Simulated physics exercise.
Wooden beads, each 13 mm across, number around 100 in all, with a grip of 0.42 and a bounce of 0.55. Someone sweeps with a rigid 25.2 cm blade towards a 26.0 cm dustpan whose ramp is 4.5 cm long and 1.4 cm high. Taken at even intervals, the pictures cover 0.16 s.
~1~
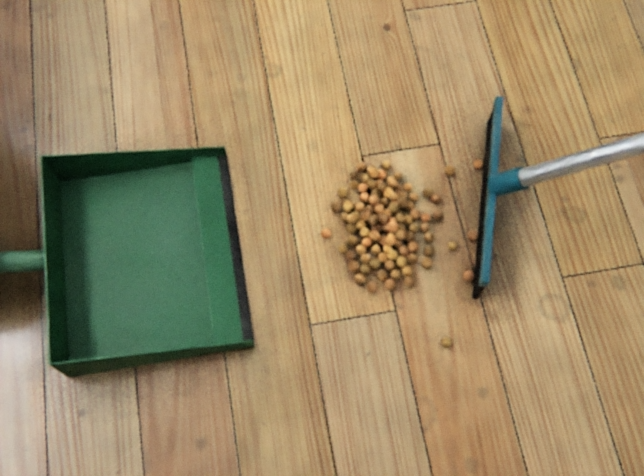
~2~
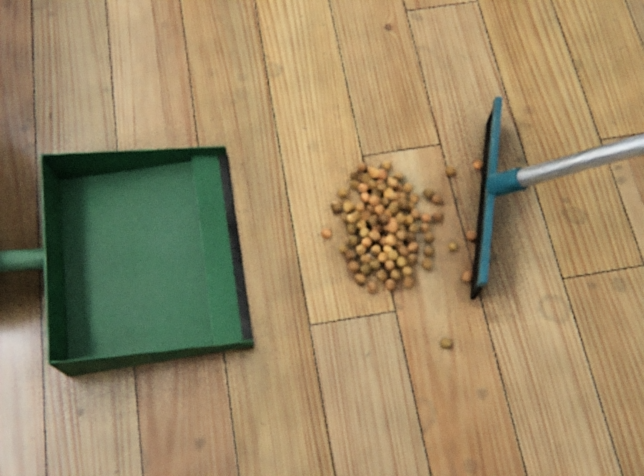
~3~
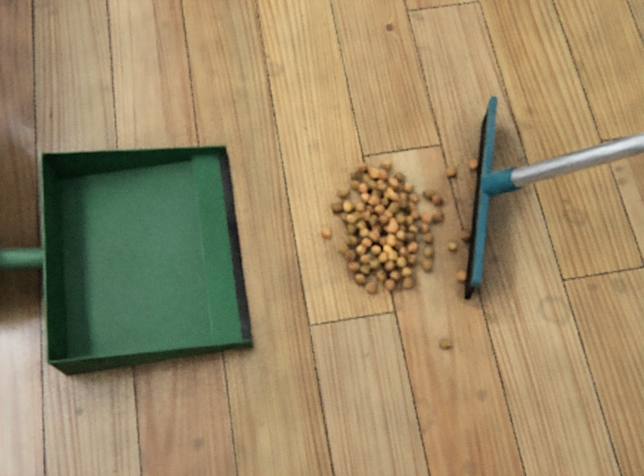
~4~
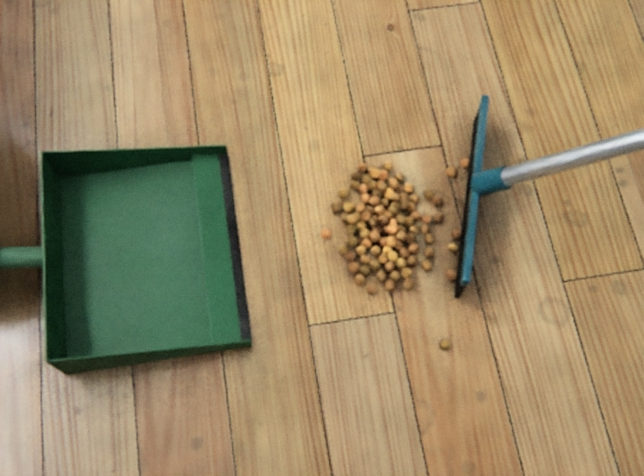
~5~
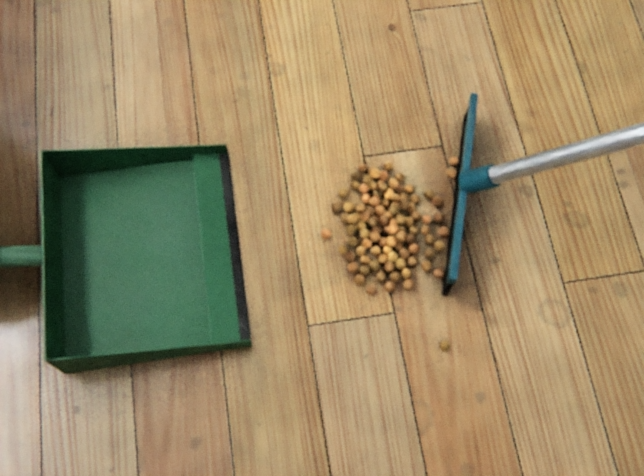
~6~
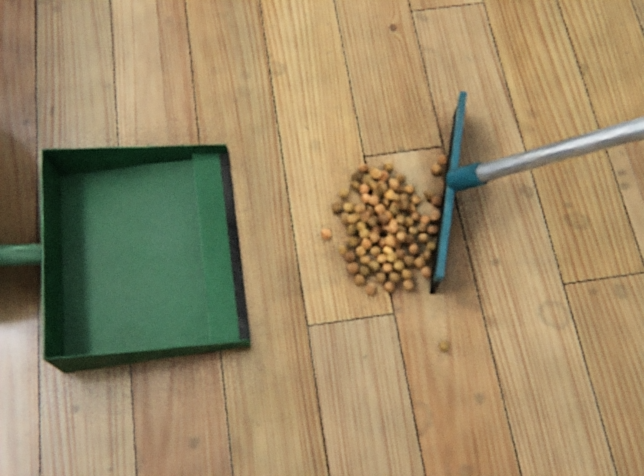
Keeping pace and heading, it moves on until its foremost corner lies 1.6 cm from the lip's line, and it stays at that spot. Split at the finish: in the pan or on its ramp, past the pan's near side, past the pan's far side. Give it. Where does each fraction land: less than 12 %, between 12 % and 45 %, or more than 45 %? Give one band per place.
In order: Pan: An intermediate share. Near side: A minor share. Far side: An intermediate share.
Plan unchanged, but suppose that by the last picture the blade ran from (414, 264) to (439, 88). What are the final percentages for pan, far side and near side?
Pan: 20, far side: 30, near side: 5.
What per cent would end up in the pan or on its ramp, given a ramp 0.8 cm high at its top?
Around 20 per cent.
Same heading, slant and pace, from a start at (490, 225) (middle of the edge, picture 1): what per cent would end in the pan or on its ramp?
20 %.
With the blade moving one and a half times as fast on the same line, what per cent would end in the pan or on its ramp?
I'd put it at close to 20 per cent.
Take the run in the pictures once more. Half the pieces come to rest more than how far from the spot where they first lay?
20 cm or thereabouts.
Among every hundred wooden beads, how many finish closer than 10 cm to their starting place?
Around 5 in a hundred.
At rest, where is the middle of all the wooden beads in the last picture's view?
Near (239, 187).
Then, 0.24 s after the last picture, middle of the blade 16 cm from the lip; 0 % over the lip, far side 0 %, near side 0 %.
Then, 0.39 s after the last picture, middle of the blade 9 cm from the lip; 0 % over the lip, far side 10 %, near side 0 %.
Then, 0.67 s after the last picture, middle of the blade 6 cm from the lip; 20 % over the lip, far side 25 %, near side 0 %.
In the end, pan 20 %, near side 0 %, far side 25 %, in front of the lip or behind the blade 55 %.
